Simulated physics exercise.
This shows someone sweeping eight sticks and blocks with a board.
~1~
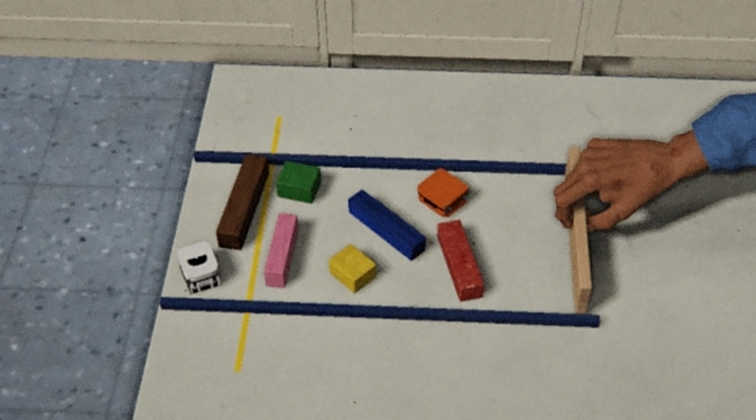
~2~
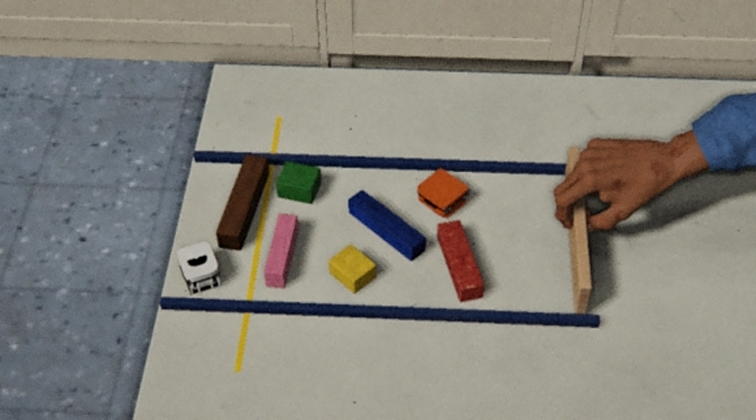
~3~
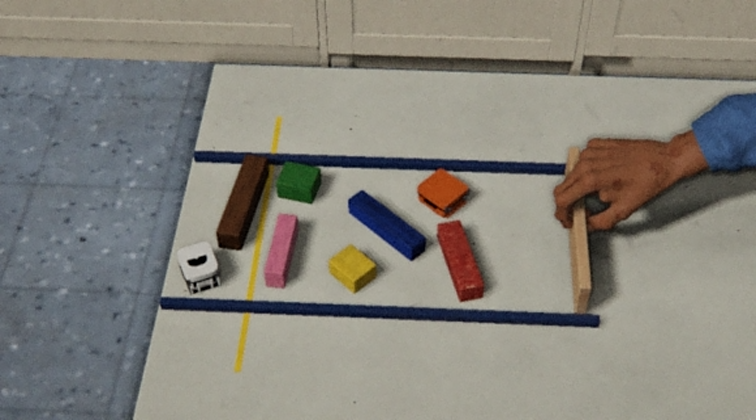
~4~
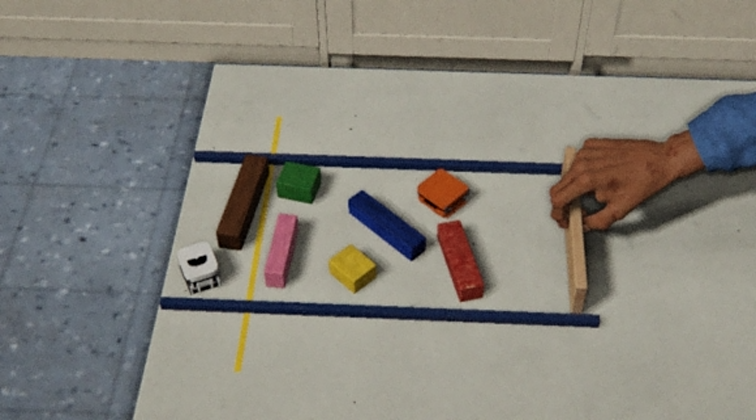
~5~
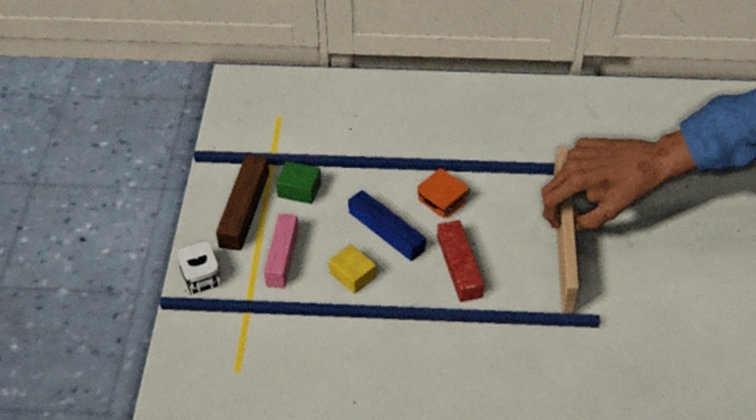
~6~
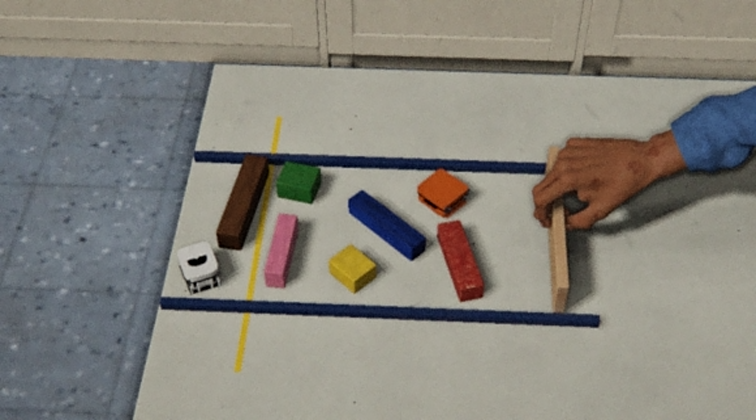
A hand in a blue sleeve slides an upright wooden board slightly leftward between two dark blue rails on a pale tabletop, seen from above at an angle by a still camera. Left of the board lie red, blue, pink and brown bars, orange, green and yellow blocks, and a small white case beyond a yellow line. The board rests at first, then creeps left, touching none of them.
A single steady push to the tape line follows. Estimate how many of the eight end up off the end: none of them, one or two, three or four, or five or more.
The count of pieces that drop is one or two, then.
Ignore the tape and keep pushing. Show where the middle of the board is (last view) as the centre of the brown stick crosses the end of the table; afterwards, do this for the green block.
Around (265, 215) first and around (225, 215) second.
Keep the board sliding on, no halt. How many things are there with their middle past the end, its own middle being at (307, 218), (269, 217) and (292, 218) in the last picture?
Middles past end - pos 1: 0, pos 2: 1, pos 3: 0.
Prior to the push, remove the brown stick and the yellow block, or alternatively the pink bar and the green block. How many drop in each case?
Tally of falls: 0 for the first try, 0 for the second.
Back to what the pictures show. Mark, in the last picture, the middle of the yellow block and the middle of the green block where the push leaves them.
Final spots - yellow block (208, 278), green block (218, 173).
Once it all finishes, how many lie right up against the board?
In total, 2.
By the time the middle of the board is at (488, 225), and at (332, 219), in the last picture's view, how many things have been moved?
First 0, then 7.
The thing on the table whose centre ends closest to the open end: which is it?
Brown stick.
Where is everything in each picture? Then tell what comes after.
In the first picture, white case (199, 268); brown stick (244, 201); pink bar (282, 250); board (577, 229); tape (261, 232).
In the second picture, brown stick (244, 202); blue stick (386, 225).
In the third picture, pink bar (282, 251); green block (299, 183).
In the fourth picture, white case (199, 268); orange case (442, 195).
In the fifth picture, brown stick (244, 202); board (565, 228).
In the sixth picture, white case (199, 268); brown stick (244, 202); pink bar (282, 251); board (556, 228); tape (261, 232).
Soon after, none off yet; white case at rest near (199, 268); brown stick at rest near (244, 202); pink bar at rest near (282, 251).
By the end, the number that fall off is one or two; fallen, white case.
